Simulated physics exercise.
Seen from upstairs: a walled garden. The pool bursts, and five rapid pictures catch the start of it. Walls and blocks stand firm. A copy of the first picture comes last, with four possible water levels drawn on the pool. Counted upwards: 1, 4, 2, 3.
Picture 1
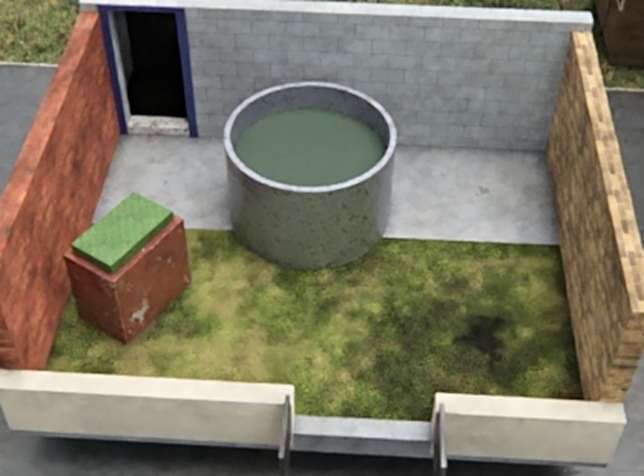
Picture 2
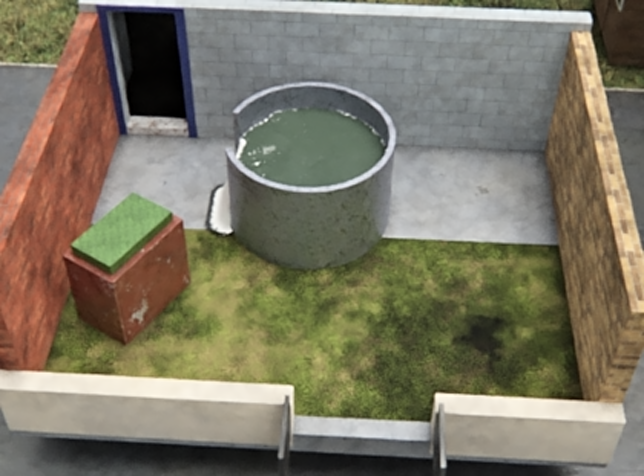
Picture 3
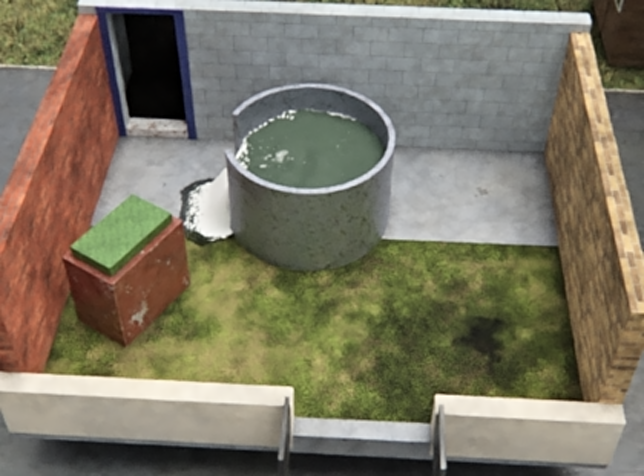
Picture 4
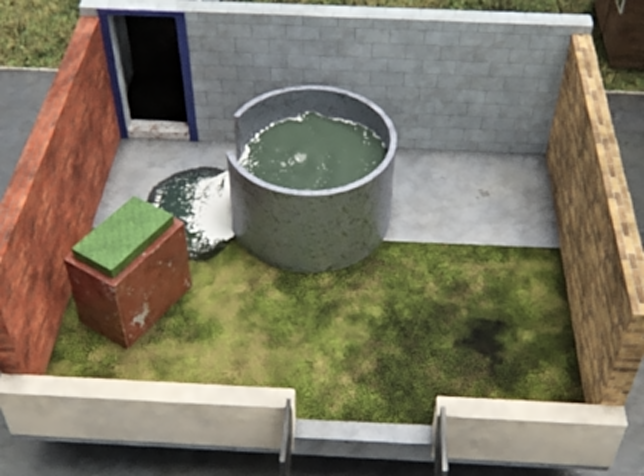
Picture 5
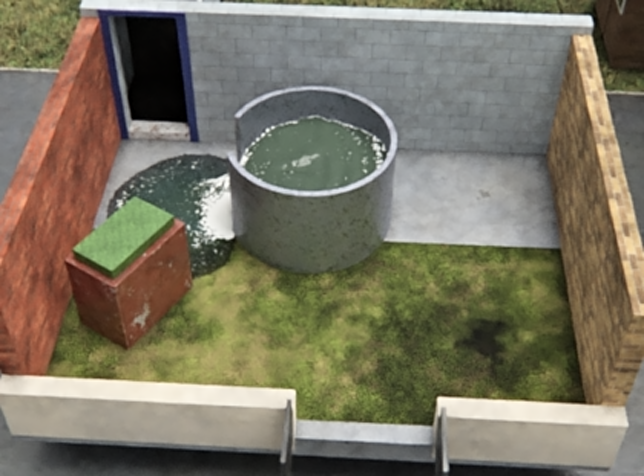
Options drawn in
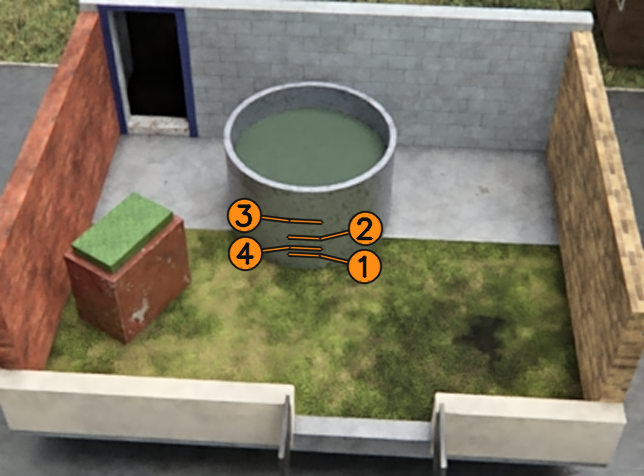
The clip opens on a walled garden seen from above, a round grey tank of still green water at its centre. Water pours from a gap in the tank's left side, foaming white, then spreads as a dark, widening puddle across the paving towards the blue-framed doorway and behind the red block.
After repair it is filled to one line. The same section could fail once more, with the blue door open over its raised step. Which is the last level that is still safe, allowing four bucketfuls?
I would pick level 4.
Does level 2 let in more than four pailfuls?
Yes.
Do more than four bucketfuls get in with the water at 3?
Yes, that goes wrong.
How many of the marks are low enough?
Two of the four.
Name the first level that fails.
The answer is 2.
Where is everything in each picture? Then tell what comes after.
In the first frame, water in the pool at rest, its middle at (310, 156); foot of the blue doorway at (159, 134); open gate at (365, 386).
In the second frame, front seen at (223, 232), 1 % of the ground wet.
In the third frame, front seen at (209, 228), 3 % of the ground wet.
In the fourth frame, front seen at (201, 172), 7 % of the ground wet.
In the fifth frame, front seen at (184, 159), 12 % of the ground wet.
On the marked copy, 1 at (304, 255); 2 at (304, 237); 3 at (304, 221); 4 at (304, 248); from the bottom up 1, 4, 2, 3.
With 1, nothing gets over.
With 2, about 8 bucketfuls get in.
With 3, dozens of bucketfuls pour in.
With 4, a splash gets over, under a bucket.
